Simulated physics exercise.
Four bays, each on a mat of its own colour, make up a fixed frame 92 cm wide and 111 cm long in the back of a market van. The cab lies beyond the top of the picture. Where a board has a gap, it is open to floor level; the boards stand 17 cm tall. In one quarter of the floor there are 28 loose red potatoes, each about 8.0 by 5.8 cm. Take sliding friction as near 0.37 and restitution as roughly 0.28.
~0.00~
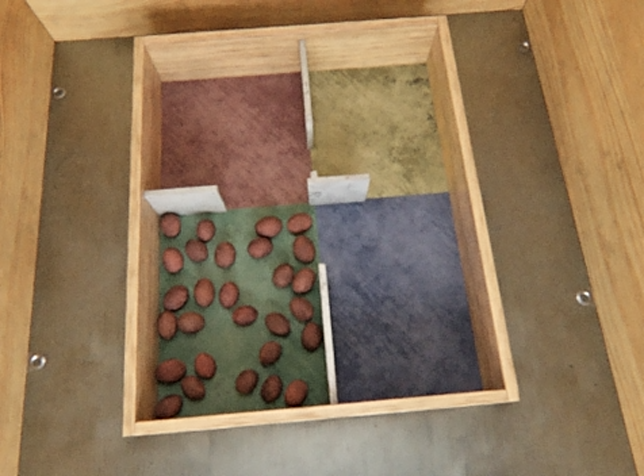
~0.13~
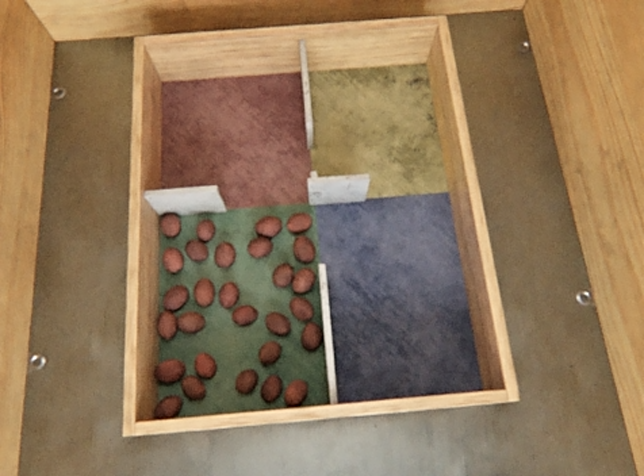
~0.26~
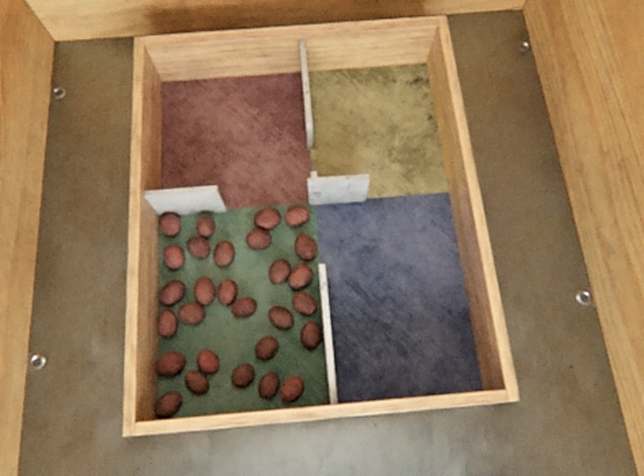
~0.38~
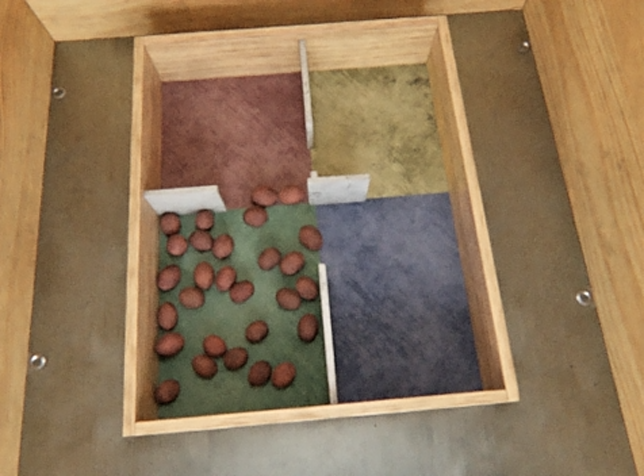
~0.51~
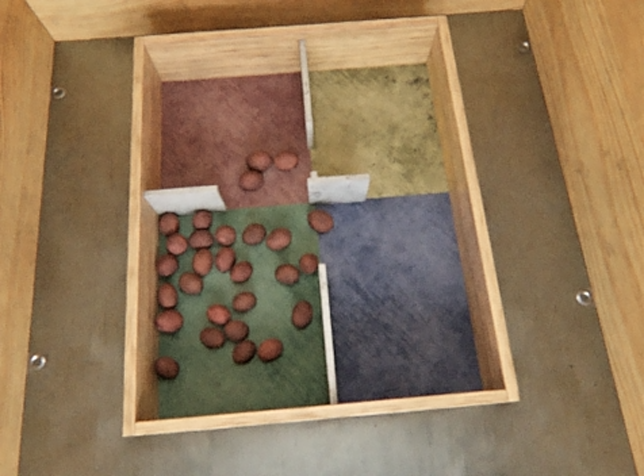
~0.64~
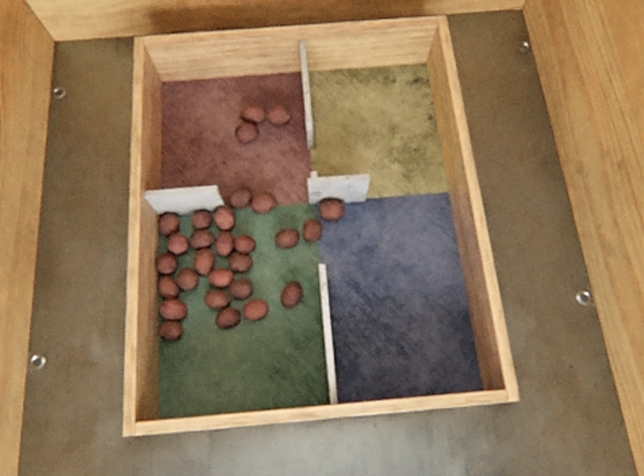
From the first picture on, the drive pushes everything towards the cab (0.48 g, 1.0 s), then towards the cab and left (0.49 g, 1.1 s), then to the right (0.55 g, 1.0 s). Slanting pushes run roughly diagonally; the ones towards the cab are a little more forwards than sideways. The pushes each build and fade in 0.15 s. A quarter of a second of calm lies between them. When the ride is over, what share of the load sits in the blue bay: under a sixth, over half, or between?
Between a sixth and a half.
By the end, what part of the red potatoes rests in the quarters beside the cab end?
Some 50 per cent.
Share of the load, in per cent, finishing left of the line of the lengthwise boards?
About 50 %.
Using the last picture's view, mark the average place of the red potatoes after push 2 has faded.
About (217, 181).
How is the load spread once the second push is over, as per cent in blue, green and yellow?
Well, you'd find blue at 0, green at 50 and yellow at 0 per cent.
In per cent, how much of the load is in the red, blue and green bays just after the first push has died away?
Red 40 %, blue 0 %, green 60 %.
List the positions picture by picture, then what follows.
In the first frame, middle of the blue mat (396, 293); middle of the green mat (240, 307); middle of the red mat (234, 139); middle of the yellow mat (375, 128); 28 in the green bay; the potato farthest behind, in the direction of the first push, is at (169, 407).
In the second frame, 28 in the green bay; the potato farthest behind, in the direction of the first push, is at (169, 407).
In the third frame, 28 in the green bay; the potato farthest behind, in the direction of the first push, is at (168, 404).
In the fourth frame, 2 in the red bay and 26 in the green bay; the potato farthest behind, in the direction of the first push, is at (167, 391).
In the fifth frame, 3 in the red bay, 1 in the blue bay and 24 in the green bay; the potato farthest behind, in the direction of the first push, is at (167, 368).
In the sixth frame, 5 in the red bay, 1 in the blue bay and 22 in the green bay; the potato farthest behind, in the direction of the first push, is at (171, 330).
After push 1 (1.24 s), 11 in the red bay, 1 in the blue bay and 16 in the green bay.
After push 2 (2.59 s), 12 in the red bay, 1 in the blue bay and 15 in the green bay.
After push 3 (3.84 s), 11 in the red bay, 10 in the blue bay, 2 in the green bay and 5 in the yellow bay.
Final count (at 4.88 s), 11 in the red bay, 11 in the blue bay, 2 in the green bay and 4 in the yellow bay. Asked share, 11 of 28, 39 per cent.
